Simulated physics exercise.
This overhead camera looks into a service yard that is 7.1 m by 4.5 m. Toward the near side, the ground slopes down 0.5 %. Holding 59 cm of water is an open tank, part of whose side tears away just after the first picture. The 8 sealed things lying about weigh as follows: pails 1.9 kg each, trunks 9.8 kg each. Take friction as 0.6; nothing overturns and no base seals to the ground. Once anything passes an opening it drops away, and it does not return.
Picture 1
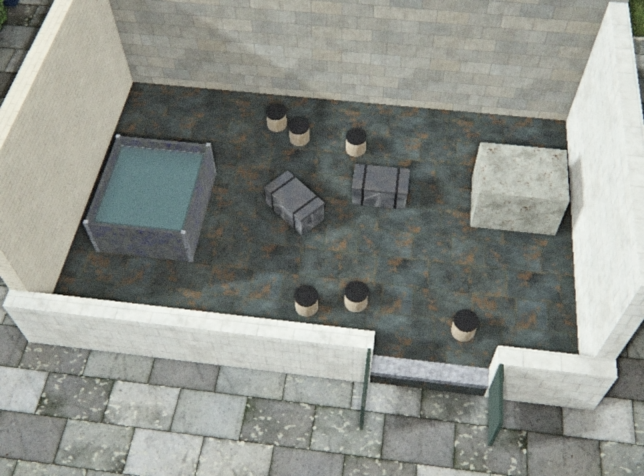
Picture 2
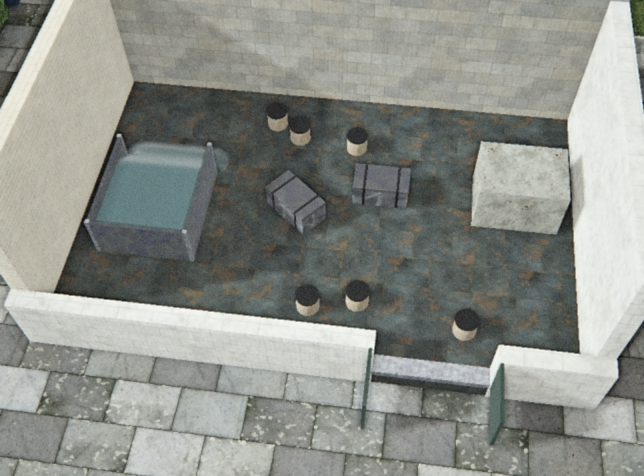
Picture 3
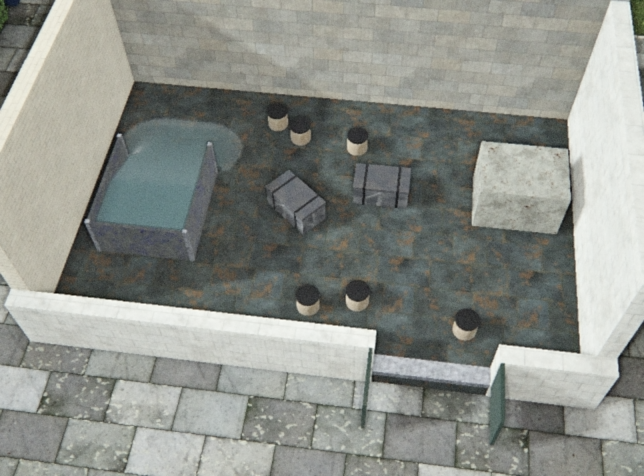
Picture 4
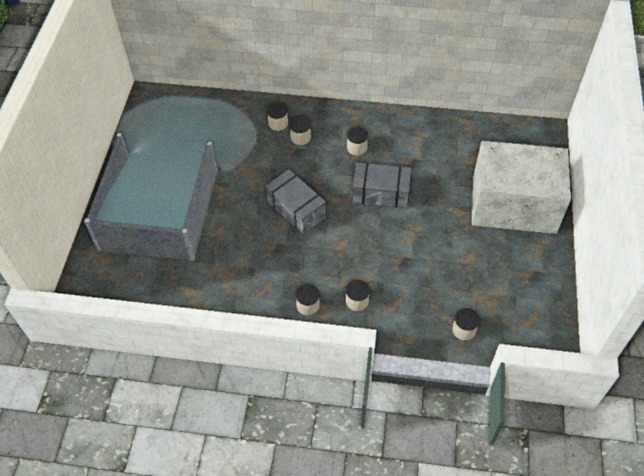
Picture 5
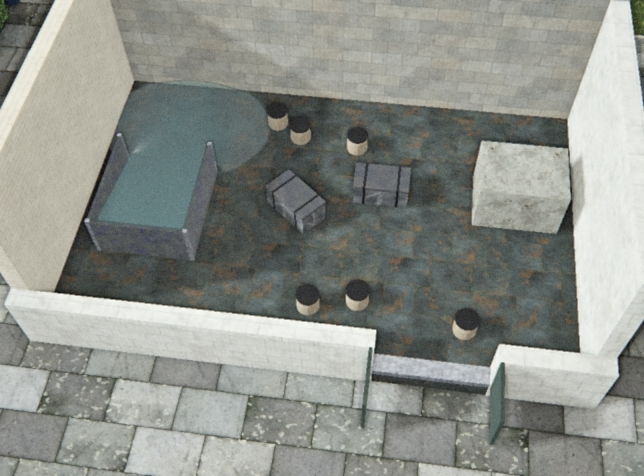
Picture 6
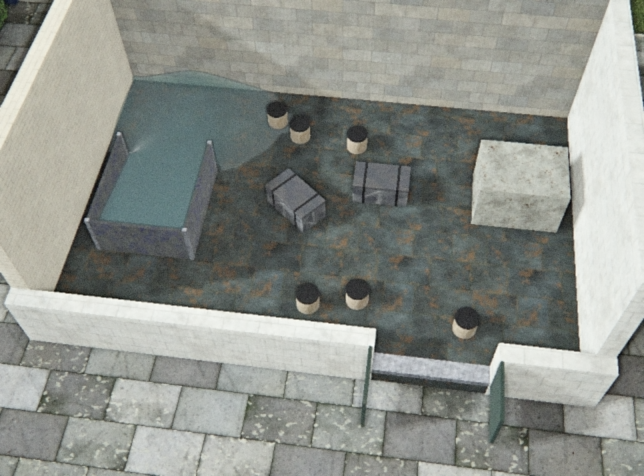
Water poured out through the back side of the open tank on the left and spread over the dark floor to the back wall and nearby pails, while the pails and trunks stayed still.
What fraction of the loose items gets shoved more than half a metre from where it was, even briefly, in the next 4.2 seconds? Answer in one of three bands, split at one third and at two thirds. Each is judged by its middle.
One to two thirds.
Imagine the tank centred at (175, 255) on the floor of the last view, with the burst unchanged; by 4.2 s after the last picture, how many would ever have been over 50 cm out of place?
That would give 4.
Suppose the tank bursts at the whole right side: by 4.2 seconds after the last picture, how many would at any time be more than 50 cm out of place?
Then 7 of them would.
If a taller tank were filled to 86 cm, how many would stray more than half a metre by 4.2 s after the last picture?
Then 5.
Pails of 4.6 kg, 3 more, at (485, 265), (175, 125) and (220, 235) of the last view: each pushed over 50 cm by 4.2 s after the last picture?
In turn: Under, more, short of it.
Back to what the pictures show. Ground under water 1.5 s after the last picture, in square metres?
Somewhere around 10.0 m2, roughly.
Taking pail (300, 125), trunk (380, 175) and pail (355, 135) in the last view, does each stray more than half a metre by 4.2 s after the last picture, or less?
Taking them in turn, the answers are greater, greater and greater.
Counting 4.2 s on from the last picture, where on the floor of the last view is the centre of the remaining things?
They're centred close to (402, 261).
Then, 0.4 s after the last picture 0 of 8 are over 50 cm from their spots; 0 afloat.
Then, 1.5 s after the last picture 1 of 8 are over 50 cm from their spots; 1 afloat.
Then, 2.8 s after the last picture 3 of 8 are over 50 cm from their spots; 3 afloat.
Then, 4.2 s after the last picture 4 of 8 are over 50 cm from their spots, and 4 have been at some point; 2 afloat.
